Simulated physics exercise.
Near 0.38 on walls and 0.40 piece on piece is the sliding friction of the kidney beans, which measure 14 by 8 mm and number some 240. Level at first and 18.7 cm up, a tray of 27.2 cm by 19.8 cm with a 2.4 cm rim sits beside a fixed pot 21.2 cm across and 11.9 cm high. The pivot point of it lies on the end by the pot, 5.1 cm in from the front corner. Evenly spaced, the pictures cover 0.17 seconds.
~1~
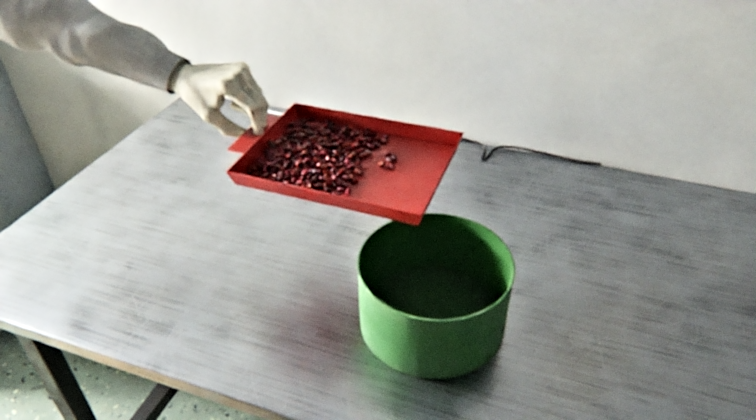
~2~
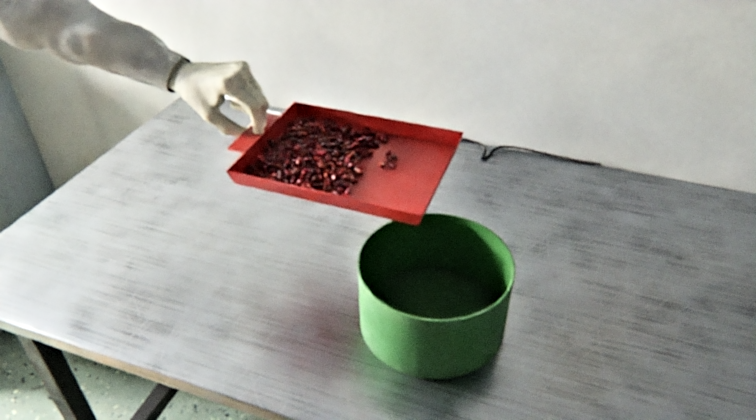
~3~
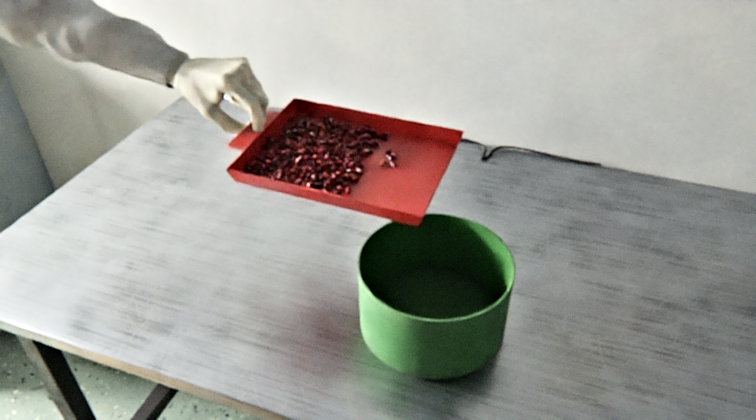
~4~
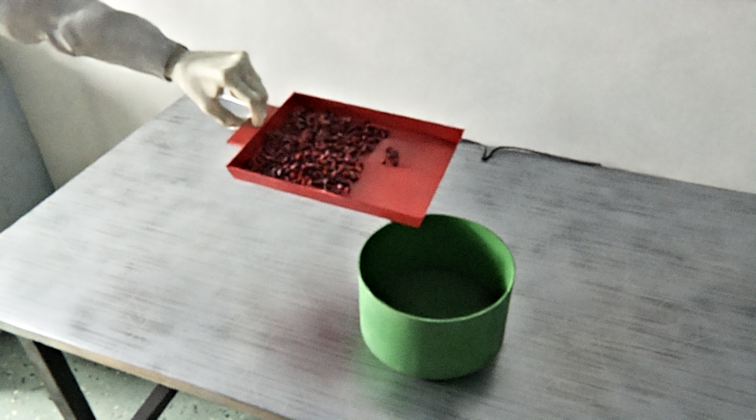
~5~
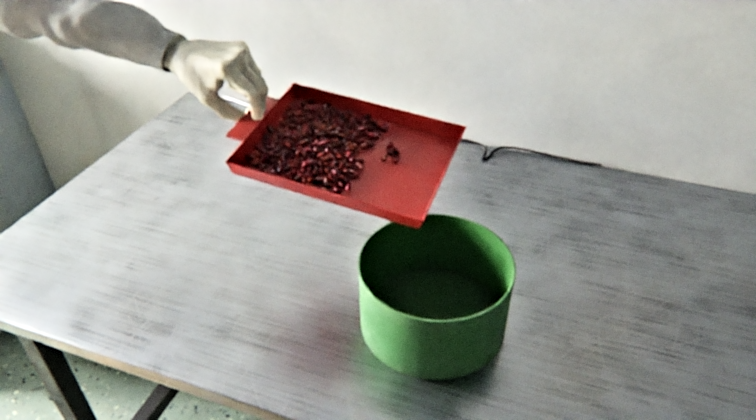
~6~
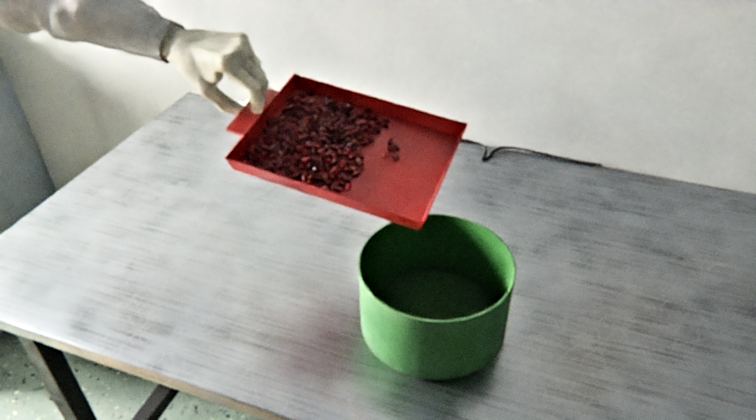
A shallow red tray holding a heap of small, glossy dark red pieces is held above a grey table by a pale hand in a grey sleeve at left, seen from above at an angle. A round green pot stands below the tray's right end, near a pale wall with a dark cord. The tray starts level, then the hand slowly raises its left end slightly, while the pieces and camera stay still.
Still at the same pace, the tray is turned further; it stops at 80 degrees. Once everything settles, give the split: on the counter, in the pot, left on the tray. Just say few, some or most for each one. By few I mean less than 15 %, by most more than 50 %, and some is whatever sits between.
I would say counter few, pot most, tray few.
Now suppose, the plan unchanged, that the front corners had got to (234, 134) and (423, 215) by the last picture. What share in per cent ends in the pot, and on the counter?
The pot gets 70 and the counter 20.
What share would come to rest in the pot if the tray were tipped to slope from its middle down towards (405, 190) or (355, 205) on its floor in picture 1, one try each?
Around 80 % for the first direction, around 70 % for the second.
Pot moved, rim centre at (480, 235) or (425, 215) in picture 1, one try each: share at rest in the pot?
Estimates: 20 % and 0 %, in that order.
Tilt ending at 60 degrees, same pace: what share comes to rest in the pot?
It would be near 65 per cent.
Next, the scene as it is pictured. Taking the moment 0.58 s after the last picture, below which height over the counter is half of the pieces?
Roughly 20 cm.
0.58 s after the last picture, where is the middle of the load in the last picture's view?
Look near (403, 218) in the last picture.
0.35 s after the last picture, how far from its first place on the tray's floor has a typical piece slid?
Displacement on the tray: About 4 cm.
Then, 0.35 s after the last picture, tilt 45 degrees; the tray holds 100 %, the pot 0 %.
Then, 0.58 s after the last picture, tilt 67 degrees; the tray holds 85 %, the pot 5 %.
Then, 0.92 s after the last picture, tilt 80 degrees; the tray holds 10 %, the pot 85 %.
In the end, counter 0 %, pot 95 %, tray 5 %.
